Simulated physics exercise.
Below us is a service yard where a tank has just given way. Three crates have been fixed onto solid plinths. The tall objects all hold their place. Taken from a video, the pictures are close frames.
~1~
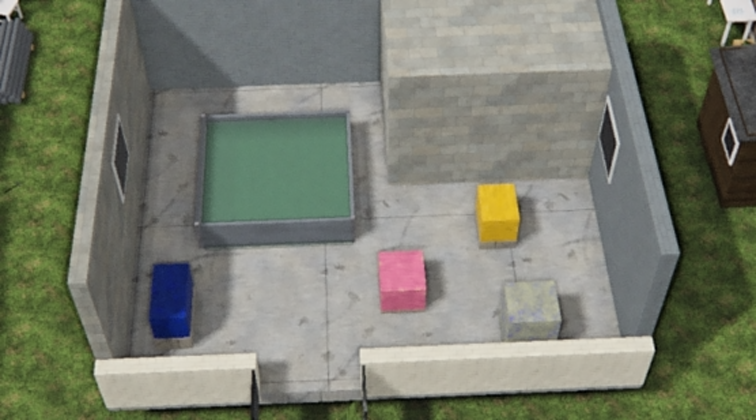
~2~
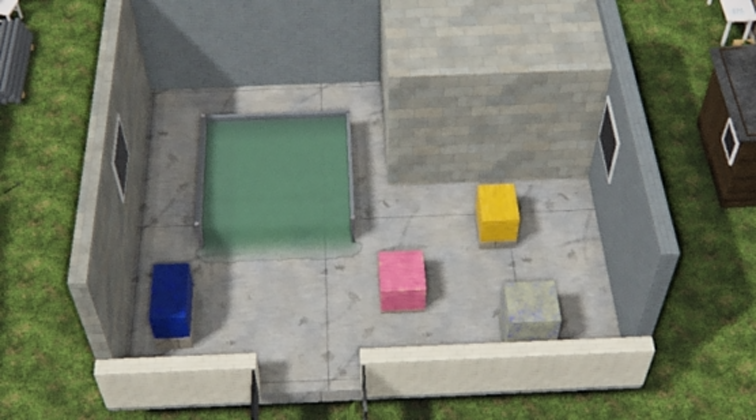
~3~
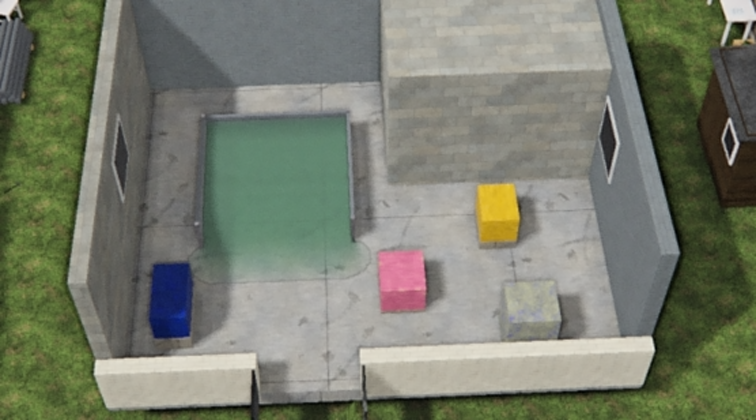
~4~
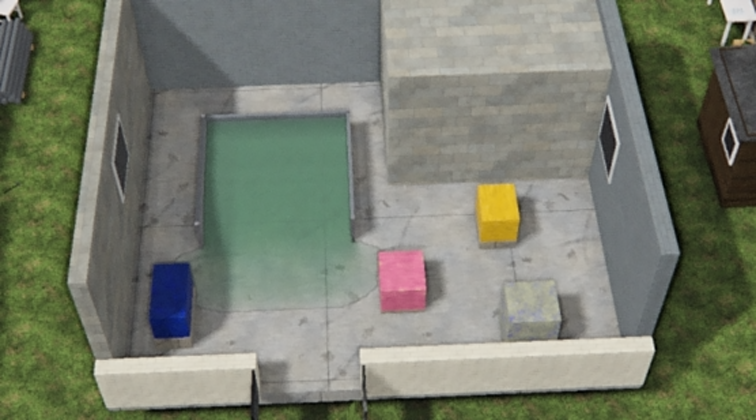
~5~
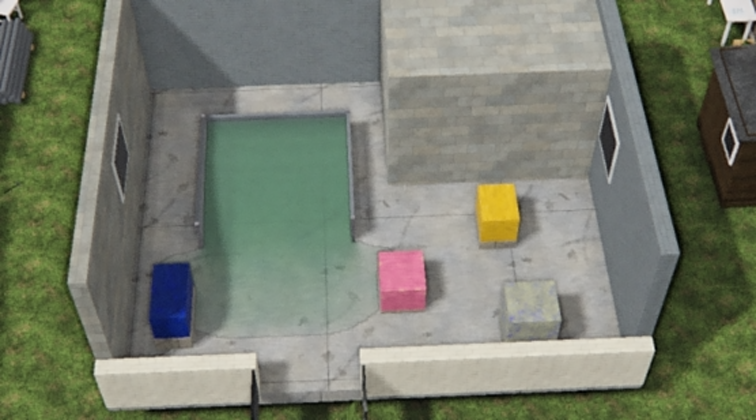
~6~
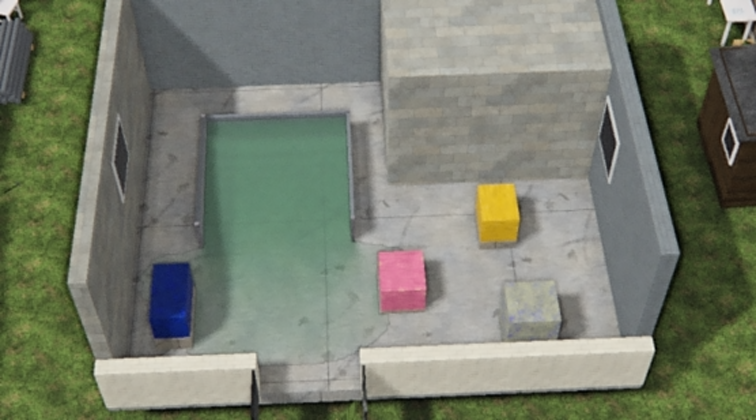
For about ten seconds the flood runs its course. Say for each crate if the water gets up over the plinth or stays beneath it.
At the pink crate the water gets over; at the blue crate the water stays beneath; at the yellow crate the water stays beneath.
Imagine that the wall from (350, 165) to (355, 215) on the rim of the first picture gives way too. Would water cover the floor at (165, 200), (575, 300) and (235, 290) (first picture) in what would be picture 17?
Going through them in turn: Still unsoaked, then reached by the flood, then still unsoaked.
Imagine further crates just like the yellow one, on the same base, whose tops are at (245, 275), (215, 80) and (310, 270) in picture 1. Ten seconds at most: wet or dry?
In that order: Takes water, is safe, is soaked.
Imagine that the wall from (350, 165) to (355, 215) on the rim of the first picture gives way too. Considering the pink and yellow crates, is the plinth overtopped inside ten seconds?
So the pink crate goes wet while the yellow crate goes wet.
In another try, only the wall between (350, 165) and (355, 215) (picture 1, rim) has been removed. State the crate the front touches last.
I'd go with the one in blue.
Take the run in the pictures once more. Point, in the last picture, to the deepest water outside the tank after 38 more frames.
I'd go with (150, 108) as the deepest place.
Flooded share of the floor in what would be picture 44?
Roughly 75 per cent.
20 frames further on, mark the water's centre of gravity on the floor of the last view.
(273, 280).
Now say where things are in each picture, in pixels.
The first picture shows the water tank at (276, 169) is whole and still.
In the second picture, the front is at (355, 248), out from the gap at (277, 235).
In the third picture, the front is at (364, 263), out from the gap at (277, 237).
In the fourth picture, the front is at (376, 278), out from the gap at (277, 237).
In the fifth picture, the front is at a hidden place, out from the gap at (277, 238).
In the sixth picture, the front is at (194, 351), out from the gap at (277, 238).
A moment on, water covers 30 % of the floor; the pink crate water round its plinth, the blue crate water round its plinth, the yellow crate not reached.
Next, water covers 40 % of the floor; the pink crate water round its plinth, the blue crate water round its plinth, the yellow crate water round its plinth.
Then, water covers 50 % of the floor; the pink crate water round its plinth, the blue crate water round its plinth, the yellow crate water round its plinth.
Later, water covers 75 % of the floor; the pink crate water round its plinth, the blue crate water round its plinth, the yellow crate water round its plinth.
In the end, water covers 100 % of the floor; the pink crate was topped, the blue crate stayed above the water, the yellow crate stayed above the water.
